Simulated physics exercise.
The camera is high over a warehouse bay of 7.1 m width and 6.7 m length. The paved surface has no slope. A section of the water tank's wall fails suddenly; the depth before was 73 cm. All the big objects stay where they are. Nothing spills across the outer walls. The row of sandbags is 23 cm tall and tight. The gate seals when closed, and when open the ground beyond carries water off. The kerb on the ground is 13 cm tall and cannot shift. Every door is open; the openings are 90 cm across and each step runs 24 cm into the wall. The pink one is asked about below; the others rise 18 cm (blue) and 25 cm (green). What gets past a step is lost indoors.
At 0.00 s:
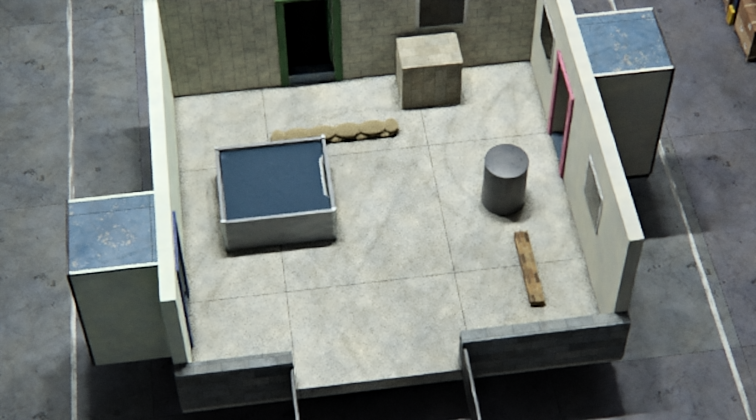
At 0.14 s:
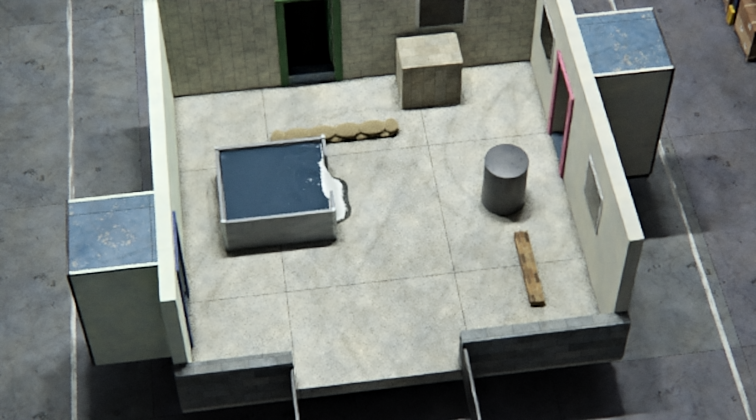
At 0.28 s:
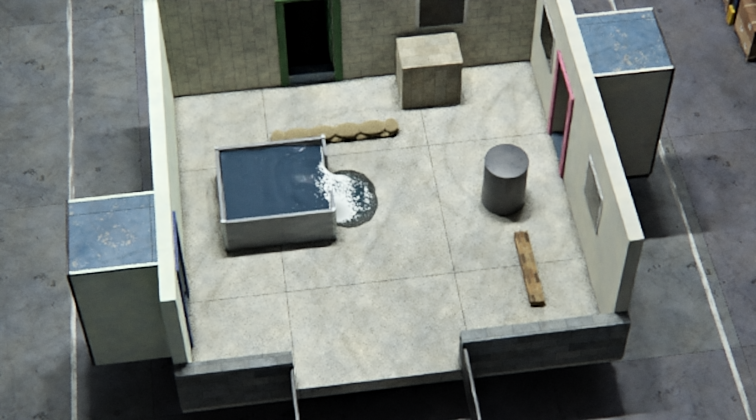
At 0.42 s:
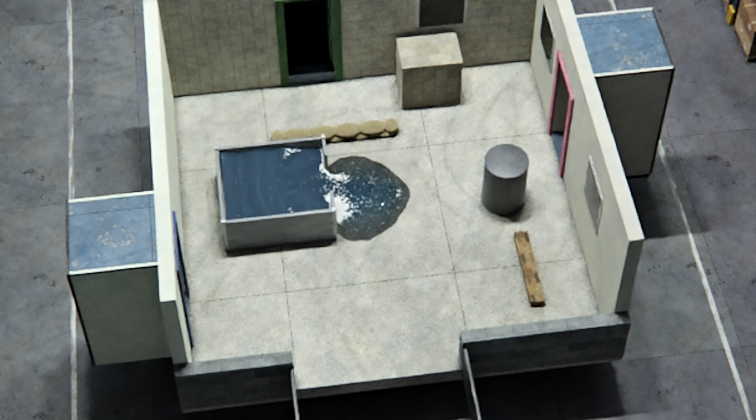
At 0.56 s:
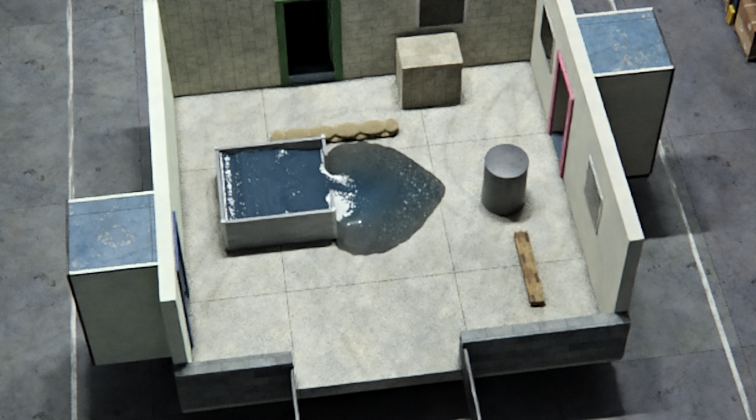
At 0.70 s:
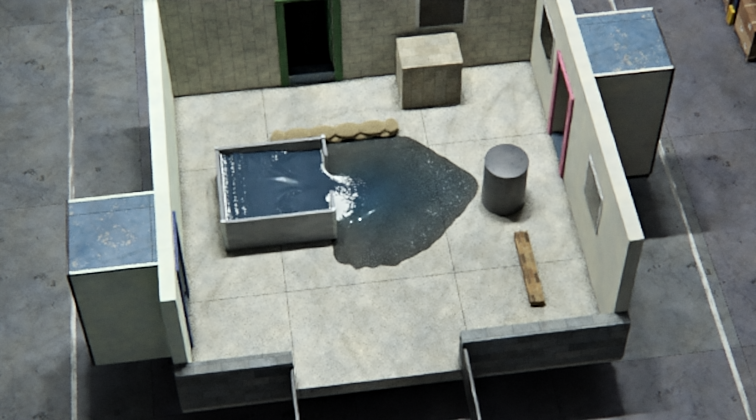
A walled, roofless room held a tank of still water until the tank's right side gave way, and water gushed out, spreading across the pale floor in a widening dark puddle toward a grey cylinder.
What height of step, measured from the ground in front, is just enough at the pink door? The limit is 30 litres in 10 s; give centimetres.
At least 14.5 cm or so.
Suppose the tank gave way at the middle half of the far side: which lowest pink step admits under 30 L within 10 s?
Some 7.0 cm.
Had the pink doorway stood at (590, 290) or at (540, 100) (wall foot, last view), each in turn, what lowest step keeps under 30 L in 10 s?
About 9.0 and 15 cm.
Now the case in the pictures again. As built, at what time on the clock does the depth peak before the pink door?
Near 3.0 s.
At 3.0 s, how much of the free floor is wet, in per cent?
Near 45 per cent is wet.
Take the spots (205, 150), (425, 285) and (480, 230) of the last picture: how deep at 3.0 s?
In that order: 0, 1 and 6 cm.
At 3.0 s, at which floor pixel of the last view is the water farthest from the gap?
At about (604, 340).
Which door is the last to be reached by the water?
Last comes the blue one.
After 1.4 s water covers 30 % of the floor, deepest (34 cm) near (339, 203); 2 cm at the pink door, 0 litres in over its 8 cm step.
After 3.0 s water covers 45 % of the floor, deepest (28 cm) near (528, 61); 15 cm at the pink door, 77 litres in over its 8 cm step.
After 10.0 s water covers 85 % of the floor, deepest (11 cm) near (584, 307); 8 cm at the pink door, 145 litres in over its 8 cm step.
At the pink door as built, the water arrived by 1.3 s and peaked near 15 cm at 3.0 s.
With a step of 13 cm, 45 litres would have come in within the 10 s; with 17.5 cm, 13 litres. So under 30 litres takes about 14.5 cm.
